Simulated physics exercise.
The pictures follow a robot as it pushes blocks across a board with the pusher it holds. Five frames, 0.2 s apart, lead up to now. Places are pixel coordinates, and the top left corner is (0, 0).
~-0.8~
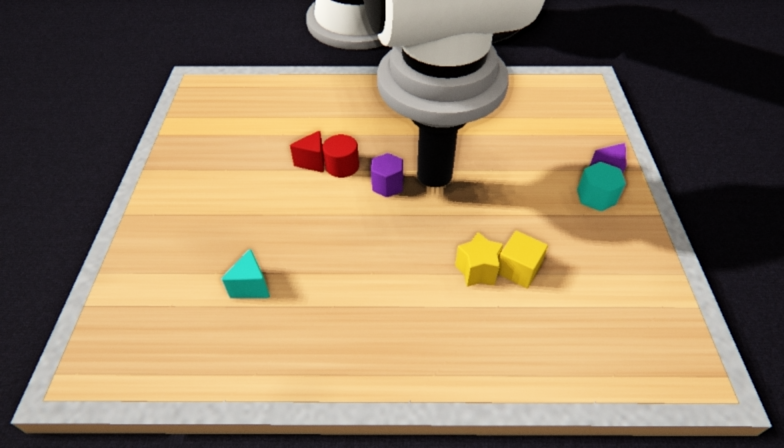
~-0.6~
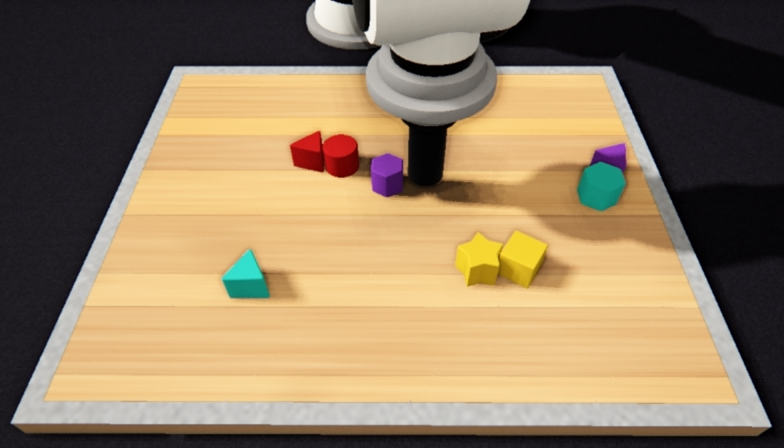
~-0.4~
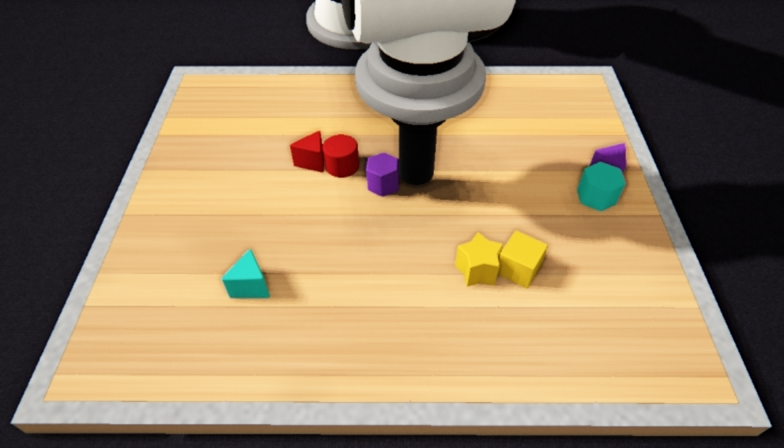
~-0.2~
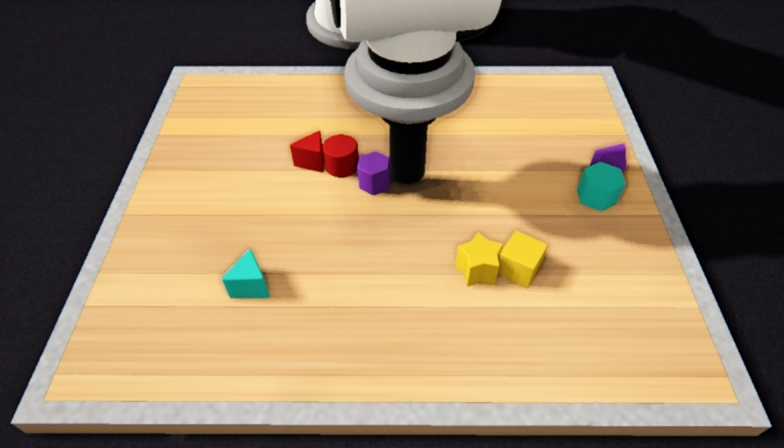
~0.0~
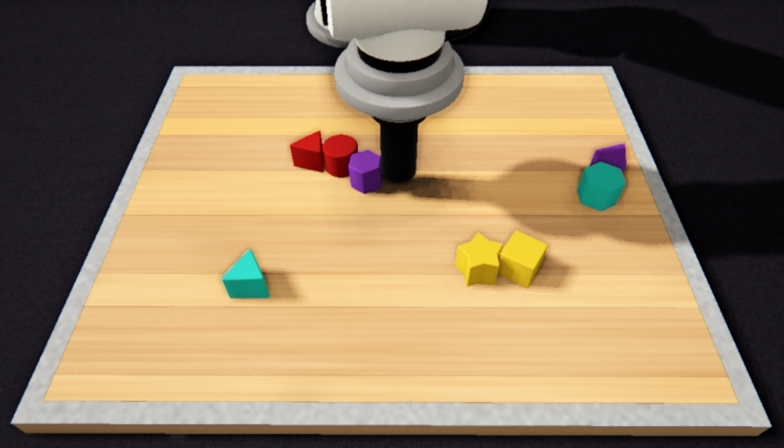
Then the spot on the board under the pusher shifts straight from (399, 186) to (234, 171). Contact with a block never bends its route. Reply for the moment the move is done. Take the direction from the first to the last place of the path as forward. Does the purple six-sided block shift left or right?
The shift is leftward.
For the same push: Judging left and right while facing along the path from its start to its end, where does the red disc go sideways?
The red disc goes right.
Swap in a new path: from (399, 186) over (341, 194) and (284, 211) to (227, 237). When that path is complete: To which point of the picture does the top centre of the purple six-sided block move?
The middle of its upper face should be somewhere near (278, 164).
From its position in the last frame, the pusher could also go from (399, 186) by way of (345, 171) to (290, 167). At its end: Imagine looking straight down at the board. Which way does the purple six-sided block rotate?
If we look at it from overhead, the purple six-sided block pivots counter-clockwise.
The first path, step by step. One third of the way, pusher at (340, 166); red triangle at (289, 136); red disc at (318, 137); purple six-sided block at (306, 161).
Two thirds of the way, pusher at (284, 161); red triangle at (277, 133); red disc at (306, 132); purple six-sided block at (249, 160), turned 30° anticlockwise.
At the end, pusher at (229, 156); red triangle at (277, 133); red disc at (306, 132); purple six-sided block at (194, 163), turned 65° anticlockwise.
